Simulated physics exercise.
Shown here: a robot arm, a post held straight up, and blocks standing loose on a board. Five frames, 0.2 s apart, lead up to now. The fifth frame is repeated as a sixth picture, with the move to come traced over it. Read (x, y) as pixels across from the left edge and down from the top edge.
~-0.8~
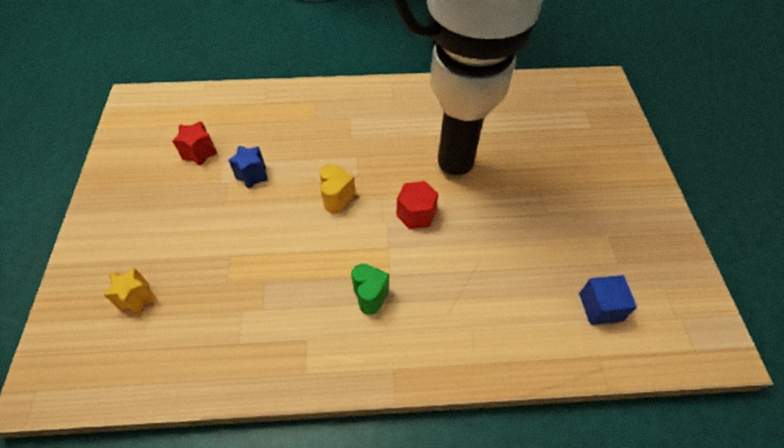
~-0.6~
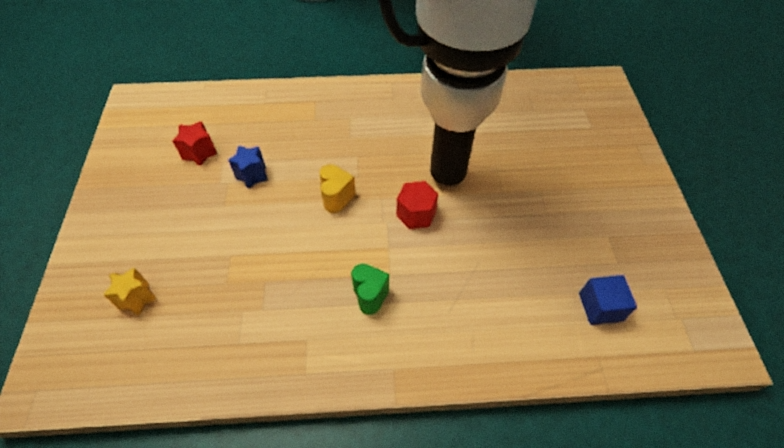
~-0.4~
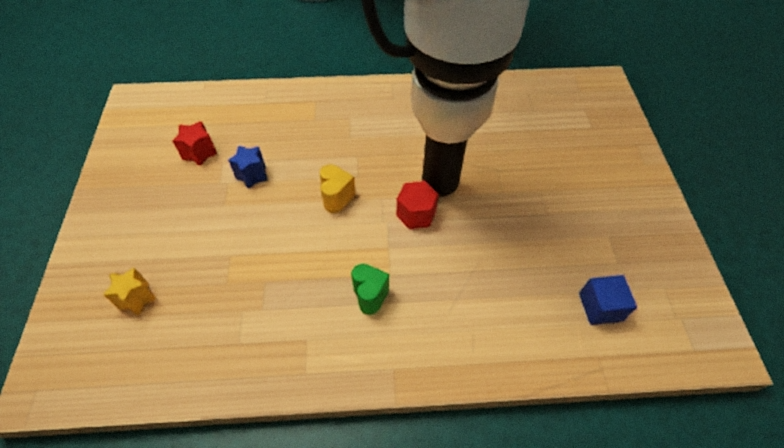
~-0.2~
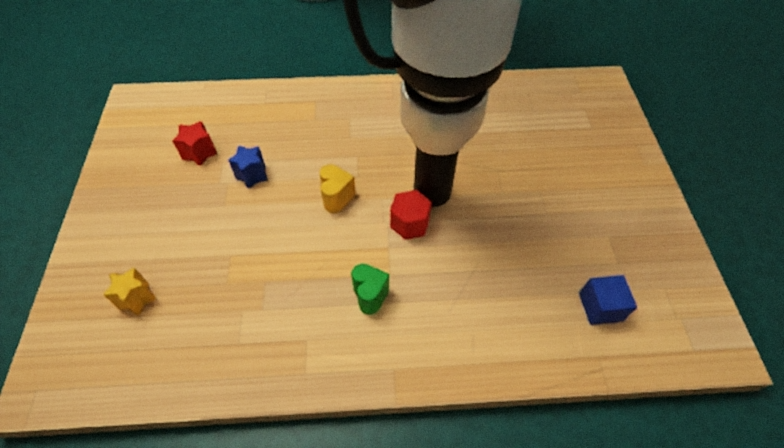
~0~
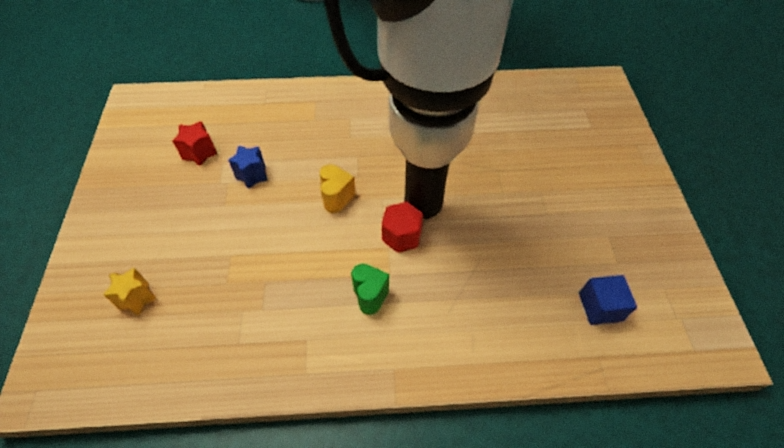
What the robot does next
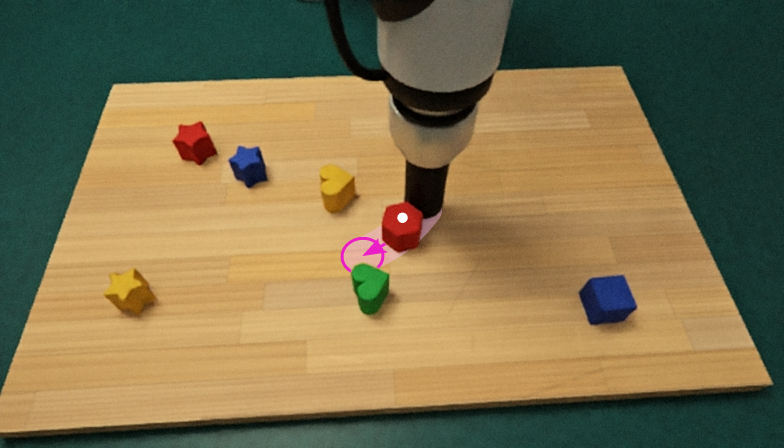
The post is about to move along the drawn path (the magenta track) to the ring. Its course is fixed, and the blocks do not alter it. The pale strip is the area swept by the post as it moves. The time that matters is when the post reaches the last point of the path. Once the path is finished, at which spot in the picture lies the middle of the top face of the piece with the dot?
Roughly at (350, 277).
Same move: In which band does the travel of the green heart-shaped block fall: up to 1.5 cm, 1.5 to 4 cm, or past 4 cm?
Between 1.5 and 4 cm.
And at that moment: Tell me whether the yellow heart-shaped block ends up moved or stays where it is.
It is still where it was.
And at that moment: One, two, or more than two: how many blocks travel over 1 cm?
Moved: Exactly two.
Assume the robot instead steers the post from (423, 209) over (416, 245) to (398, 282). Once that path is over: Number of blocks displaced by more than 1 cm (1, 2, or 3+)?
My forecast: 2.
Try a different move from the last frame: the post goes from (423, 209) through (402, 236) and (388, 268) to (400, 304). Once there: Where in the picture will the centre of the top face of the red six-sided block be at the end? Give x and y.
It will end up at (361, 309).
Path on the board, from (423, 209) via (397, 235), ending at (363, 256); the dot is on the red six-sided block.
On the path given first. Halfway along, post at (396, 231); red six-sided block at (378, 251), turned 15° anticlockwise.
At the end, post at (362, 250); yellow heart-shaped block in place; green heart-shaped block at (357, 311), turned 30° anticlockwise; red six-sided block at (350, 277), turned 45° anticlockwise.
